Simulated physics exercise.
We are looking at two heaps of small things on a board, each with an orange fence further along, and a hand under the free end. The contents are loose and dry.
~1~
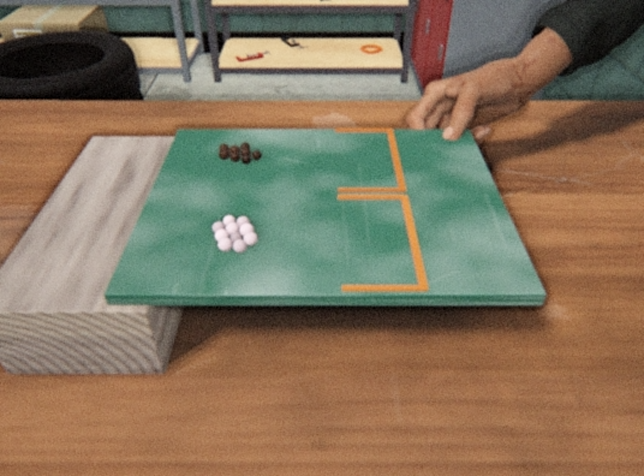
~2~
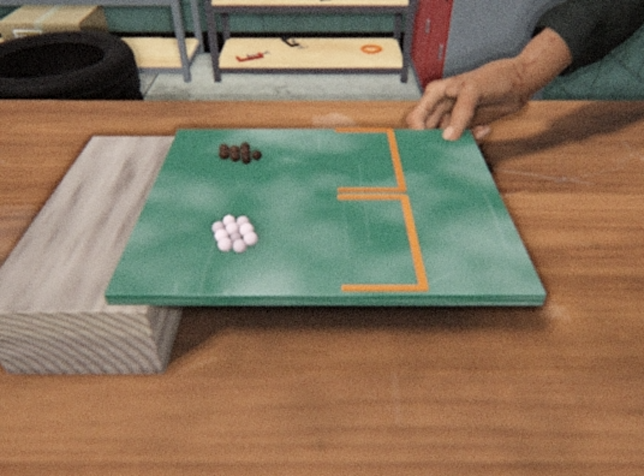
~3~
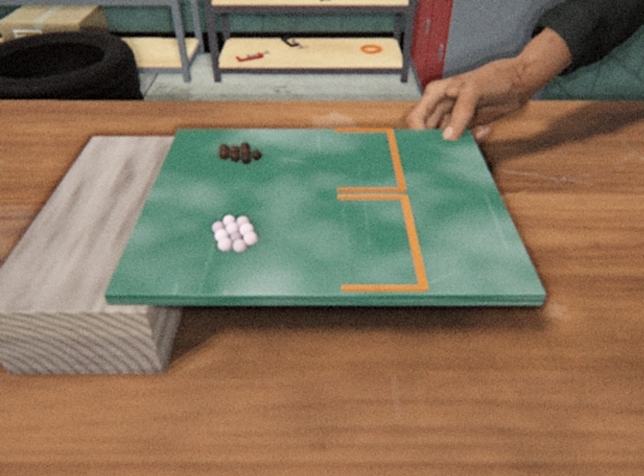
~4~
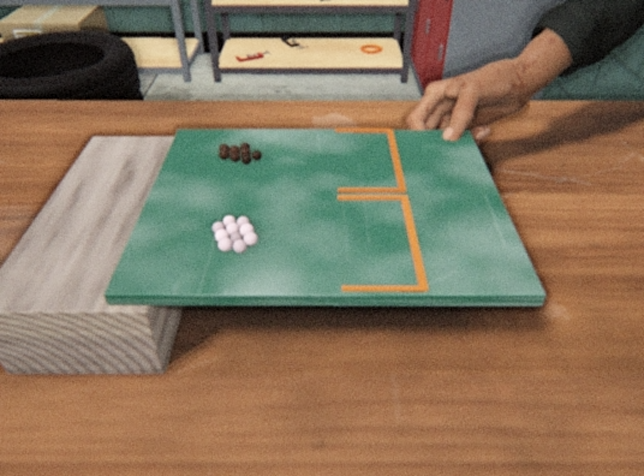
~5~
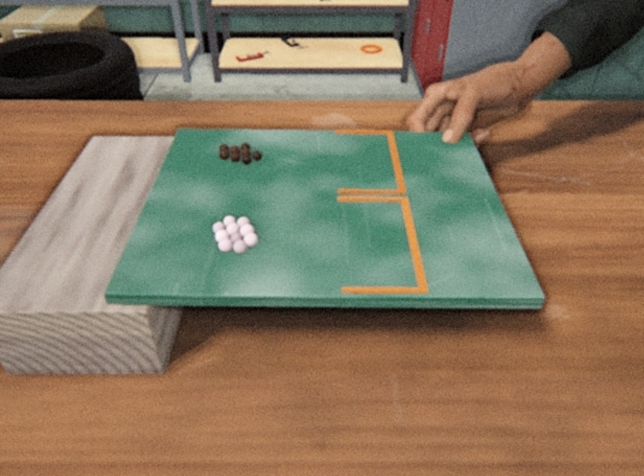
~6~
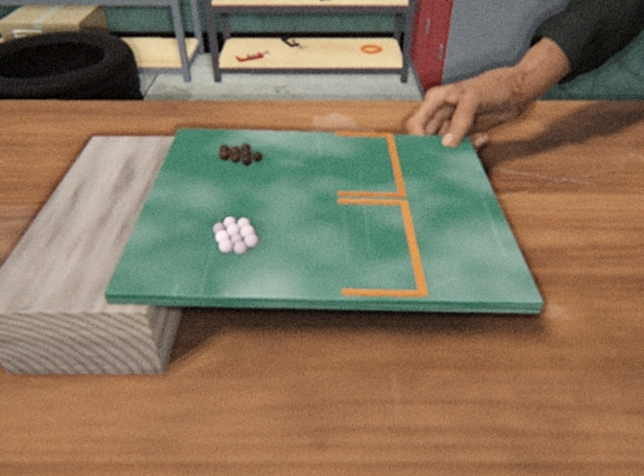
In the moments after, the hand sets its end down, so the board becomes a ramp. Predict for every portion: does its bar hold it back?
The near portion is not retained; the far portion is not retained.
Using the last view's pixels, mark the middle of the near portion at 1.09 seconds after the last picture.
(574, 303).
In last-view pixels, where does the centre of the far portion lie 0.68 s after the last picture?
About (349, 188).
Then, 0.33 s after the last picture, board sloping at 9°; near portion on its way down; far portion on its way down.
Then, 0.68 s after the last picture, board sloping at 15°; near portion on its way down; far portion on its way down.
Then, 1.09 s after the last picture, board resting at 15°; near portion all past its bar; far portion all past its bar.
By the end, board resting at 15°; near portion all past its bar; far portion all past its bar.
